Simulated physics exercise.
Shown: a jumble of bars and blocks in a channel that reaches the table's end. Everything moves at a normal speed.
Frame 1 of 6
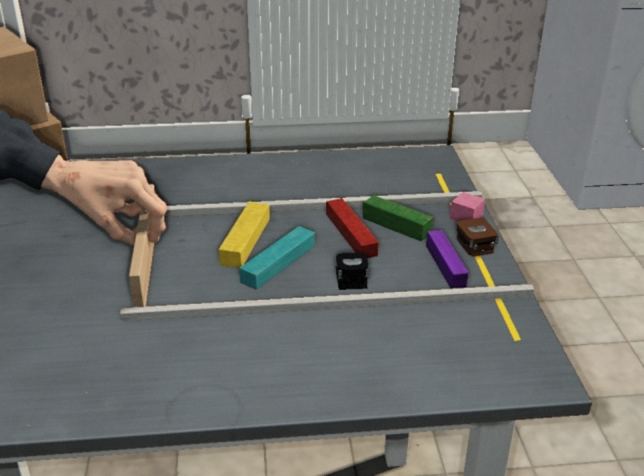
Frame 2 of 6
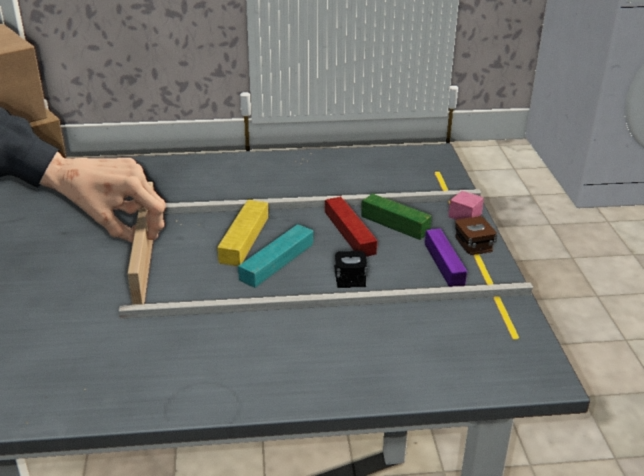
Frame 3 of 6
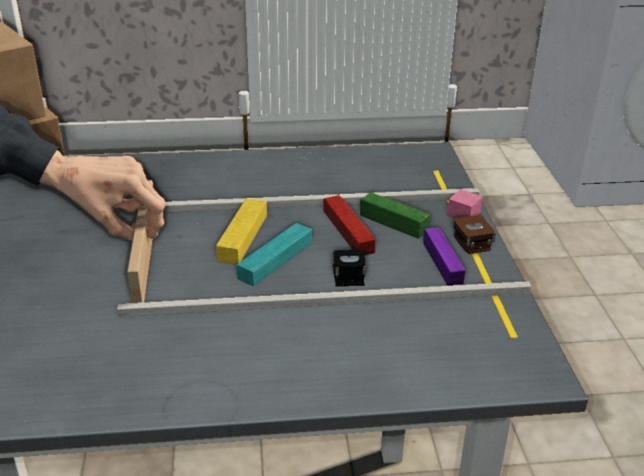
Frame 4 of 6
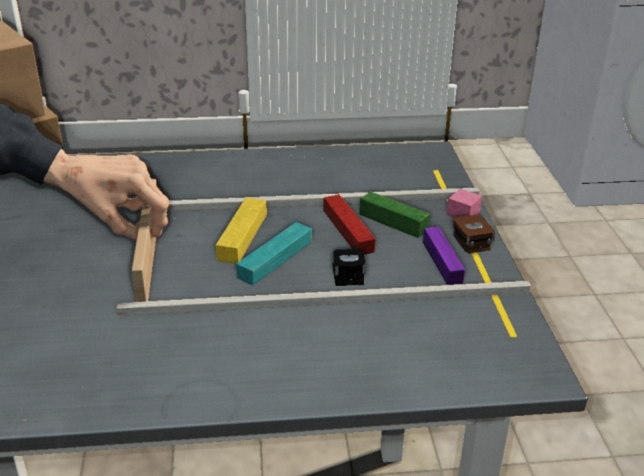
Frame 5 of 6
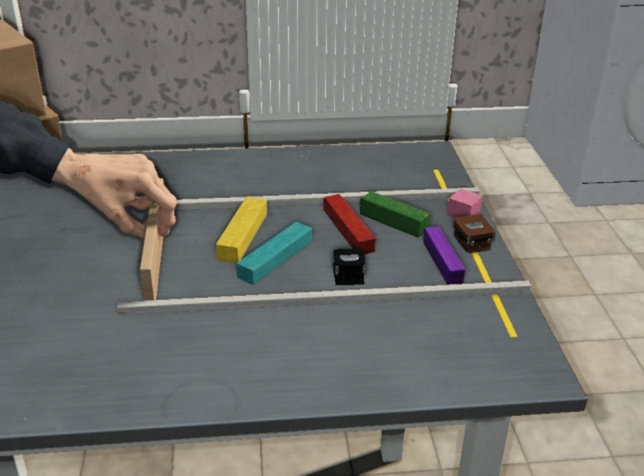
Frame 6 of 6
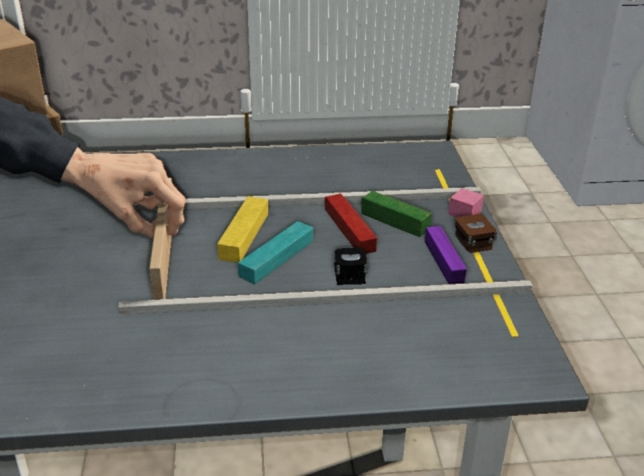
A hand held a wooden board still at the left end of a channel on a table, then slid it slightly right toward the colored bars and blocks, which stayed where they were.
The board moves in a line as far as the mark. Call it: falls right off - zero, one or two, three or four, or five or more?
Call: Five or more.
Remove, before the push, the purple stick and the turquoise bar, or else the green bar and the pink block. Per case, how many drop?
Result: 3 in the first case, with 4 in the second.
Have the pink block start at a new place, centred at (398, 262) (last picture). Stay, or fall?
As for the pink block, it topples off.
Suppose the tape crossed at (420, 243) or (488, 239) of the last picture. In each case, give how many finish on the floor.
1 and 7.
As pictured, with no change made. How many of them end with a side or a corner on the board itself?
Number in contact with it: 2.
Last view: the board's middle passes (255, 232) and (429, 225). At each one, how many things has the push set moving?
So 2, and at the other place 8.
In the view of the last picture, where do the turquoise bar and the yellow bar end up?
I'd put one at around (508, 253) and the other at around (474, 217).
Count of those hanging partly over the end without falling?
It's 1.
A little later, none off yet; pink block at rest near (466, 205); brown case at rest near (474, 234); purple stick at rest near (445, 255).
Next, one off so far; pink block shifted about its own width near (492, 199); brown case dropping near (526, 345); purple stick shifted about its own width near (509, 256).
When it is over, the number that fall off is five or more; down, black case, red bar, green bar, purple stick, brown case and pink block.
